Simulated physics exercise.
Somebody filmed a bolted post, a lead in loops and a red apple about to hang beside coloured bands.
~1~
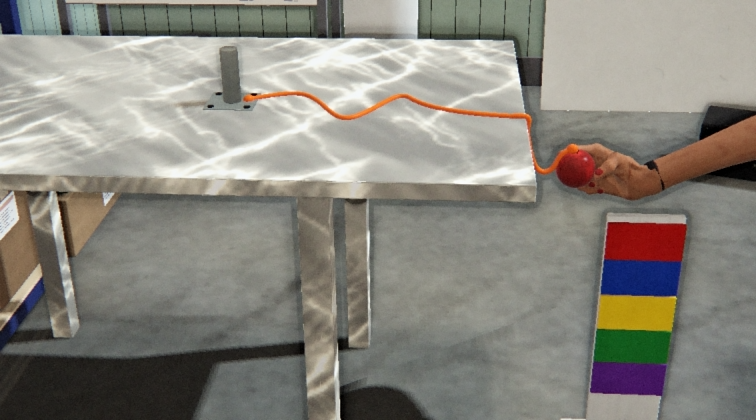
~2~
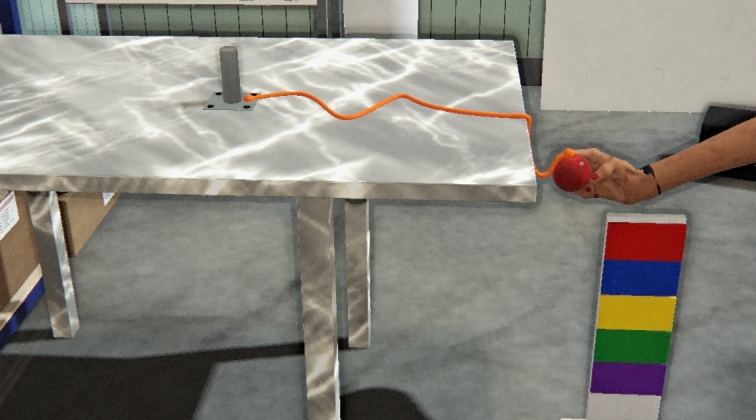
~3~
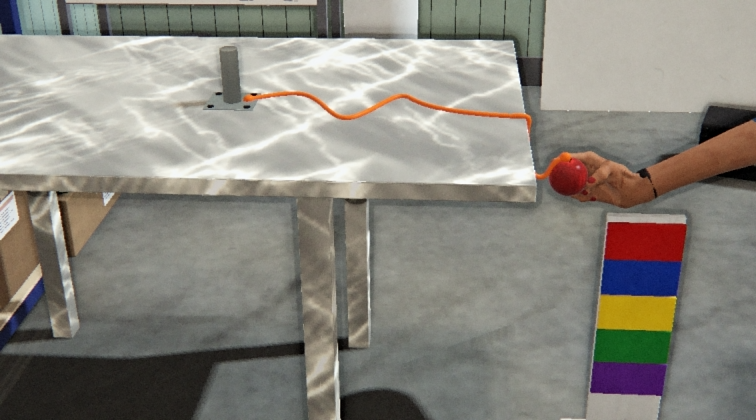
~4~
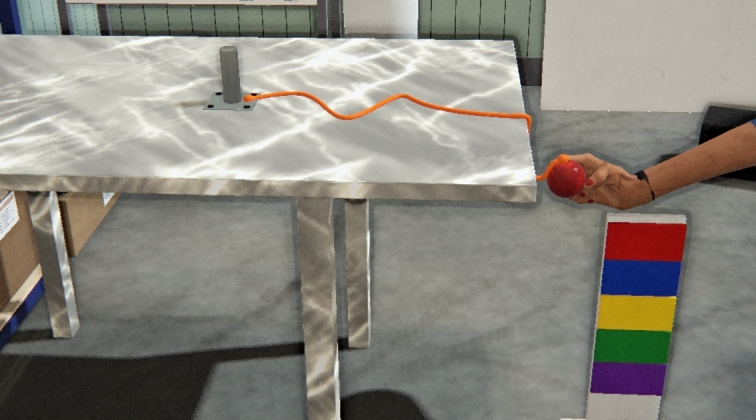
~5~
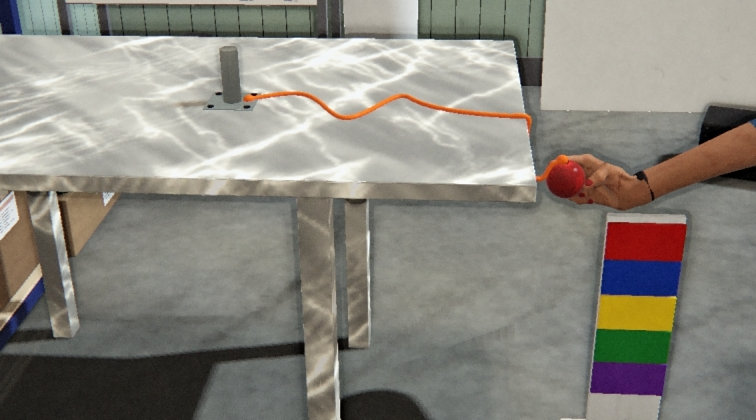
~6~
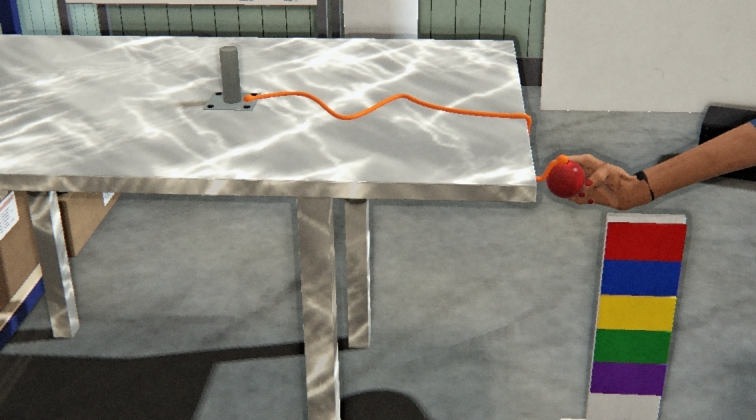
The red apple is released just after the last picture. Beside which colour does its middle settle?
Its centre hangs level with the yellow band.
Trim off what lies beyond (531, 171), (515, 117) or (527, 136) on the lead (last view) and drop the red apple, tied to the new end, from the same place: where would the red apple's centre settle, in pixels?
Try by try, around (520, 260), (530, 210) and (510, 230).
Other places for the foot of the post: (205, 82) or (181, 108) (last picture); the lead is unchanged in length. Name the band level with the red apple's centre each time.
In that order: Blue; blue.
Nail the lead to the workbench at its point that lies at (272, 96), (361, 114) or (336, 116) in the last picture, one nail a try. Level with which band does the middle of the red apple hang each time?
It would be yellow; blue; blue.
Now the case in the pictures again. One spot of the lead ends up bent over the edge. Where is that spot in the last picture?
Near (442, 109).
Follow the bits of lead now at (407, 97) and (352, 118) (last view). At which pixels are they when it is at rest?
Near (480, 107) and (395, 105).
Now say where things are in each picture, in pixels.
Red apple (576, 169); red (645, 243); blue (641, 279); yellow (637, 314); green (632, 348); purple (628, 380), in the first frame.
Red apple (572, 173); lead through (283, 94) (331, 113) (391, 100) (454, 111) (527, 134), in the second frame.
Red apple (568, 177), in the third frame.
Red apple (566, 179); lead through (283, 94) (331, 113) (391, 100) (454, 111) (527, 134), in the fourth frame.
Red apple (566, 179), in the fifth frame.
Red apple (566, 179); lead through (283, 94) (331, 113) (391, 100) (455, 111) (527, 134), in the sixth frame.
Early on, apple near (511, 273); level with blue.
Midway, apple near (503, 294); level with yellow.
Finally, apple near (523, 298); level with yellow. Its middle rests at the yellow band.
